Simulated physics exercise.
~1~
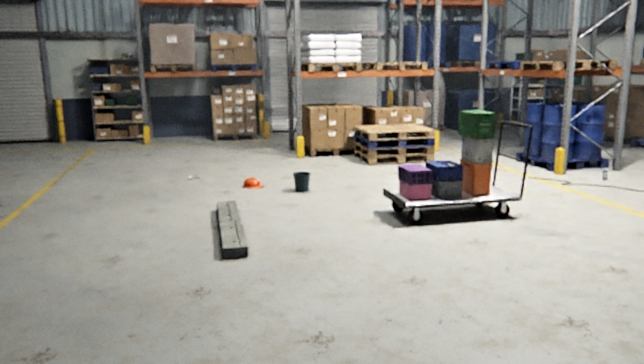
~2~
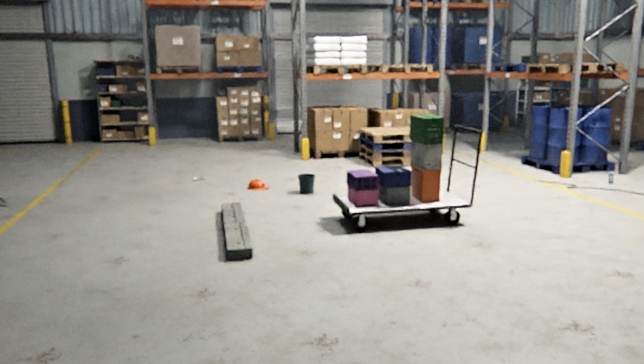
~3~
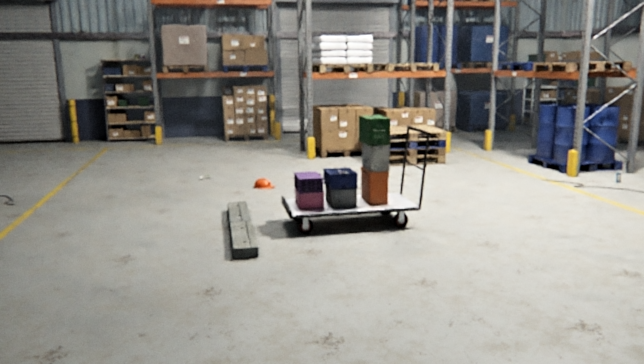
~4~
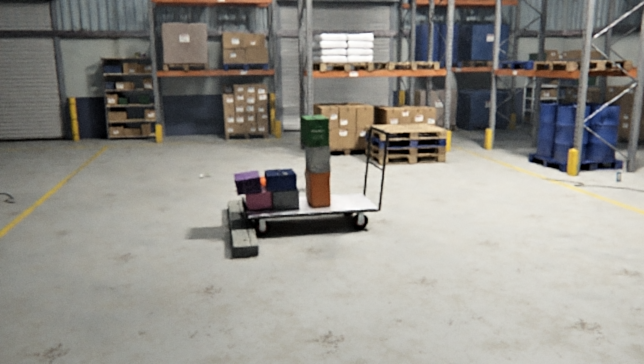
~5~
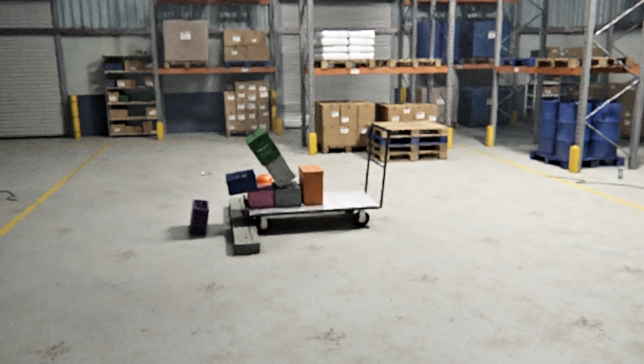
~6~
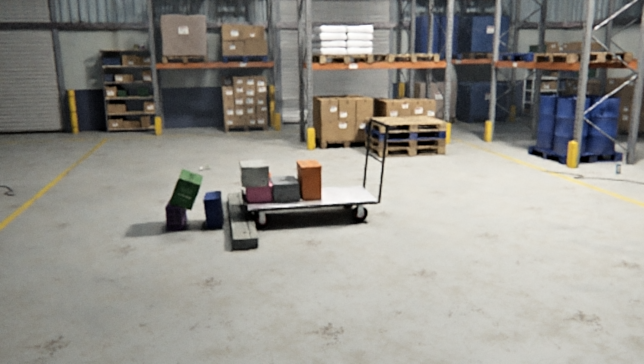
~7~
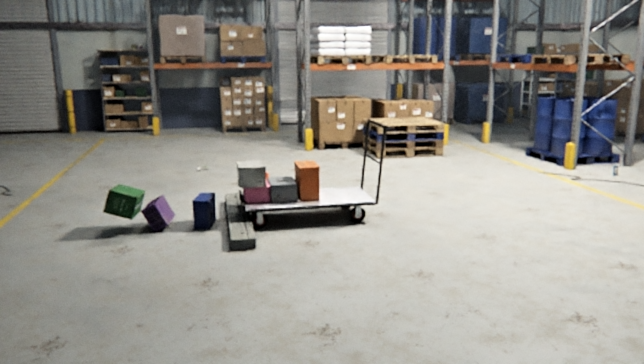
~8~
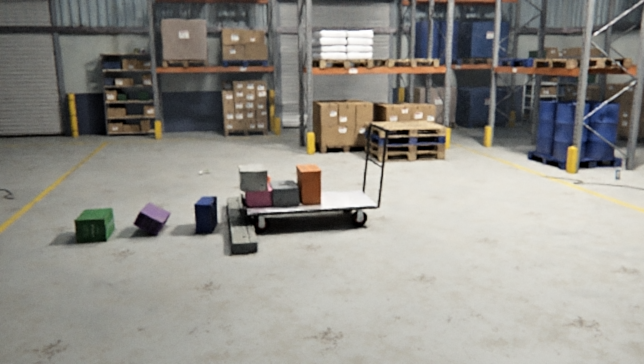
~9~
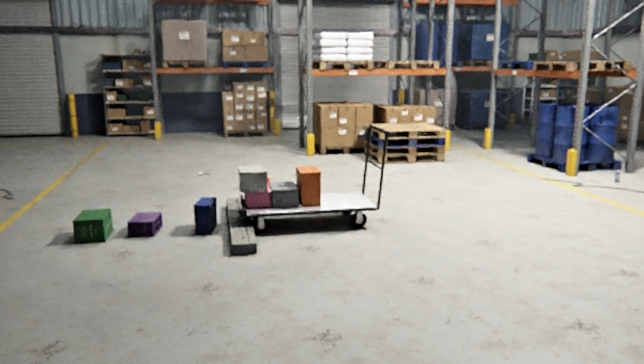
A loaded trolley rolled left across a warehouse floor and stopped against a beam, sending its boxes sliding and toppling forward. The purple, blue and green ones ended up on the floor beyond the beam, while the orange box and several others stayed aboard.
